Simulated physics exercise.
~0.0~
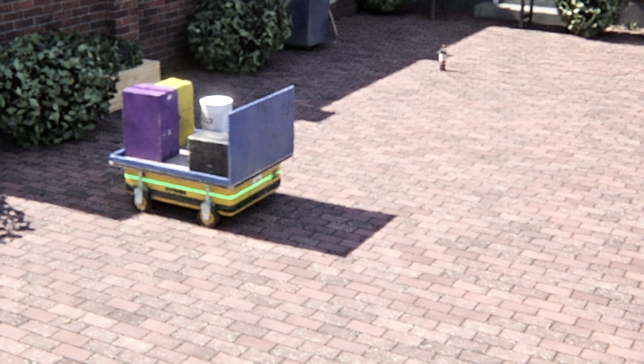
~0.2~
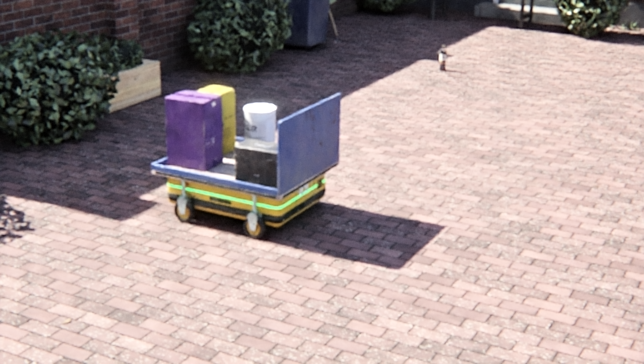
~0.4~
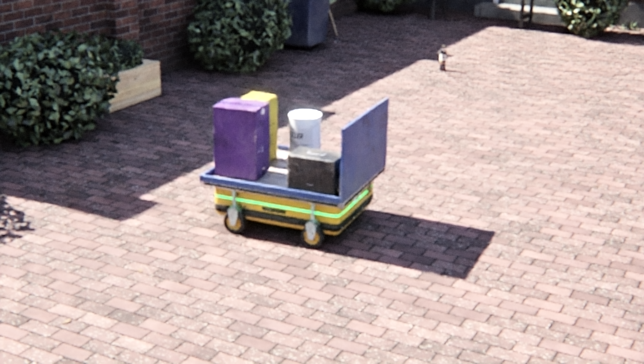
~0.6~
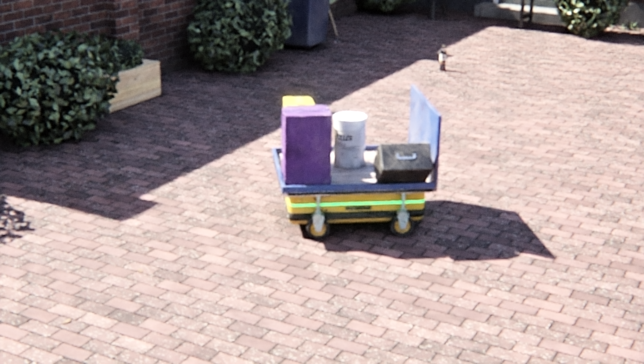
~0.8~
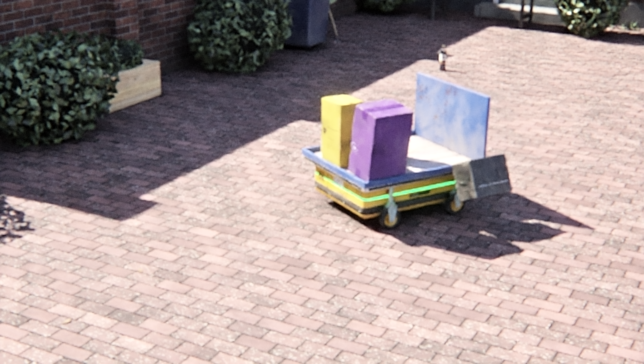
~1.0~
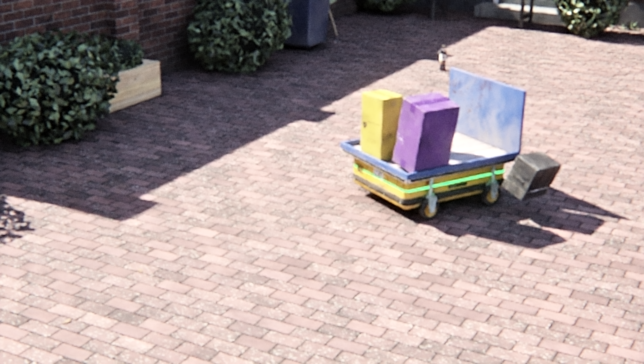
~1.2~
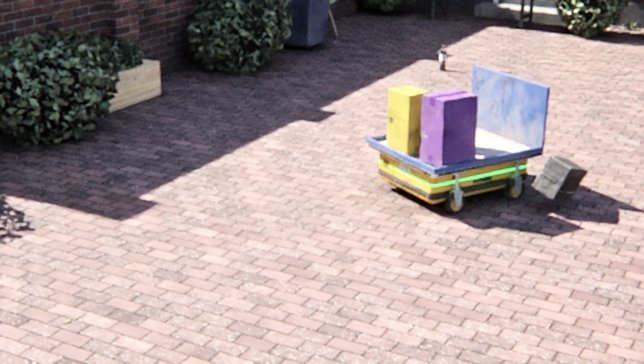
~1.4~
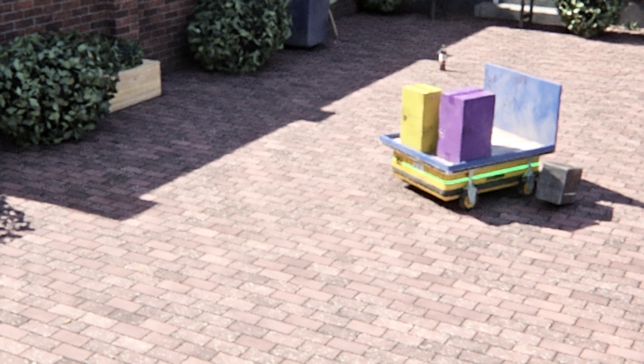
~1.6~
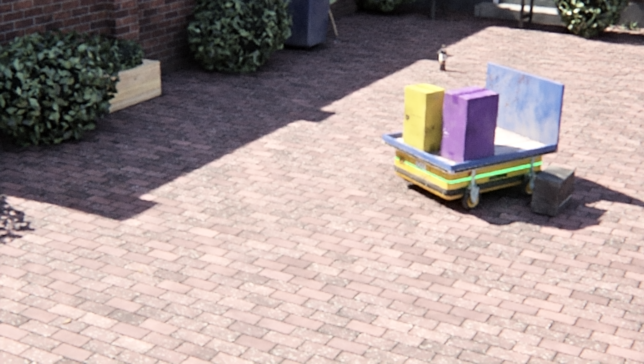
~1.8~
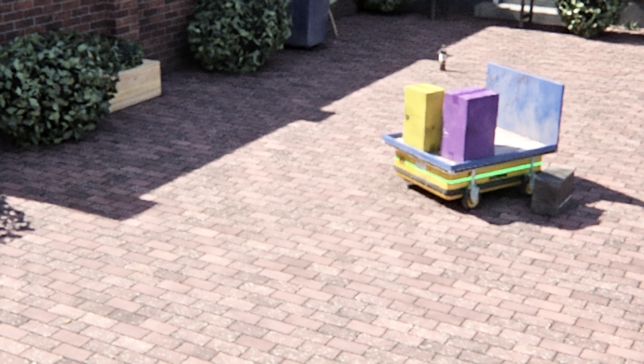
At first, a flat blue-decked cart with a tall board at its front rolls right across a sunny brick courtyard, carrying a purple box, a yellow box, a white pail and a black toolbox. It then swings away from the viewer, and the toolbox slides toward the near side and begins to lean. As the turn continues, the toolbox tips over the edge and tumbles to the bricks, while the pail drops out of sight. The cart rolls a little farther and stops. The purple and yellow boxes still stand on deck, with the toolbox upside down on the ground beside it.
